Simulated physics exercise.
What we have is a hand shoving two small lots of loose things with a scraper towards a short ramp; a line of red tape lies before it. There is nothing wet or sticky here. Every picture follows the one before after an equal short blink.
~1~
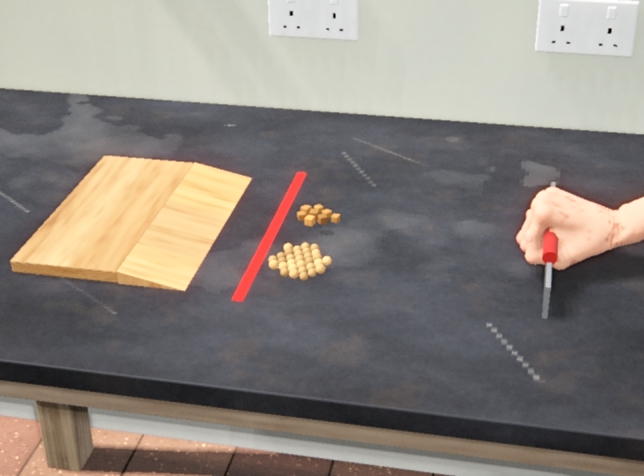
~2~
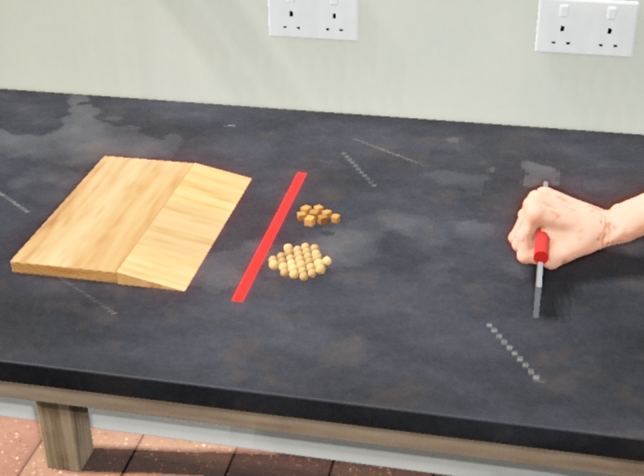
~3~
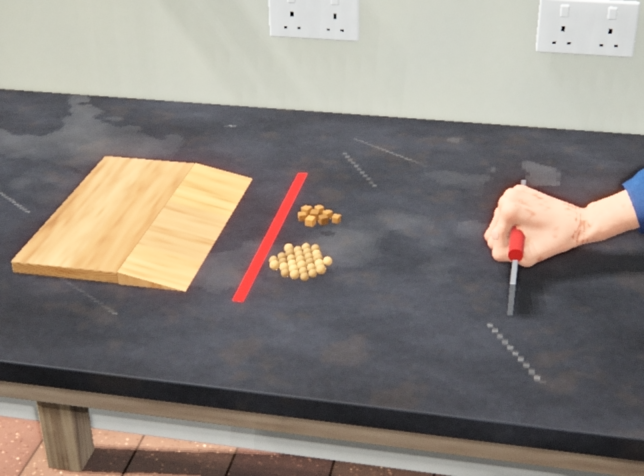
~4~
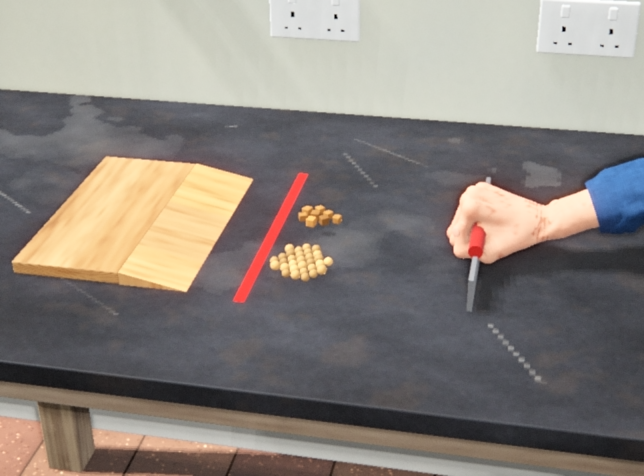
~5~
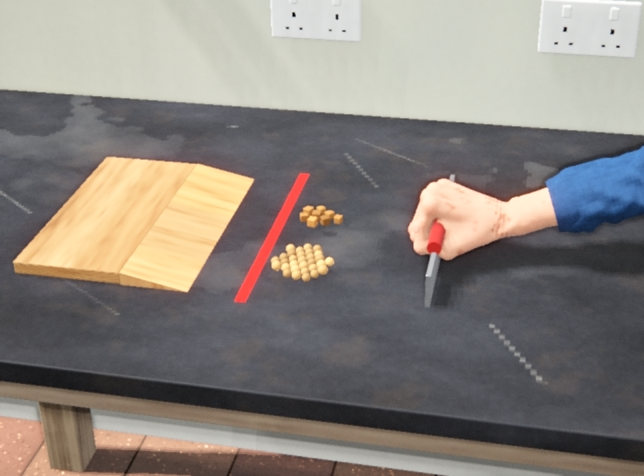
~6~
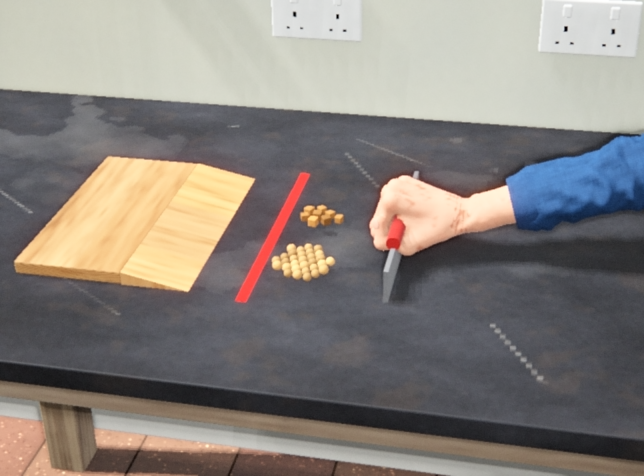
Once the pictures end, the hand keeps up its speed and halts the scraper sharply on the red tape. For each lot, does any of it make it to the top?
Front lot: Yes, some gets there; back lot: No, it stops short.
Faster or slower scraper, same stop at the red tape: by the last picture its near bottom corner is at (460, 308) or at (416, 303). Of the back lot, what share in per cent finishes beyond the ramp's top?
Lab note: Share about 0 per cent at the first pace, 0 per cent at the second.
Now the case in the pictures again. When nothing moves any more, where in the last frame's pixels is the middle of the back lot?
Near (223, 208), roughly.
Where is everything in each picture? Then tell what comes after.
Scraper (547, 292), at rest; red tape (299, 179); top of the ramp (123, 263); front lot (300, 260), some round wooden beads; back lot (314, 215), a few brown sugar cubes, in the first frame.
Scraper (538, 292); back lot (314, 215), in the second frame.
Scraper (512, 289); front lot (301, 260), in the third frame.
Scraper (472, 286); back lot (316, 216), in the fourth frame.
Scraper (430, 282); front lot (303, 261), in the fifth frame.
Scraper (388, 277); red tape (302, 180); top of the ramp (126, 264); front lot (303, 261); back lot (318, 215), in the sixth frame.
Then, 0.12 s later than the last frame, scraper still moving, near (323, 210); front lot every one short of the ramp; back lot every one short of the ramp.
Then, 0.26 s later than the last frame, scraper stopped at the red tape; front lot roughly a quarter on the ramp, the larger part short of the ramp; back lot every one short of the ramp.
Then, 0.54 s later than the last frame, scraper stopped at the red tape; front lot the larger part past the top, about a tenth on the ramp; back lot the larger part on the ramp, roughly a quarter short of the ramp.
When it is over, scraper stopped at the red tape; front lot every one past the top; back lot not one past the top, roughly two thirds on the ramp, roughly a third short of the ramp.
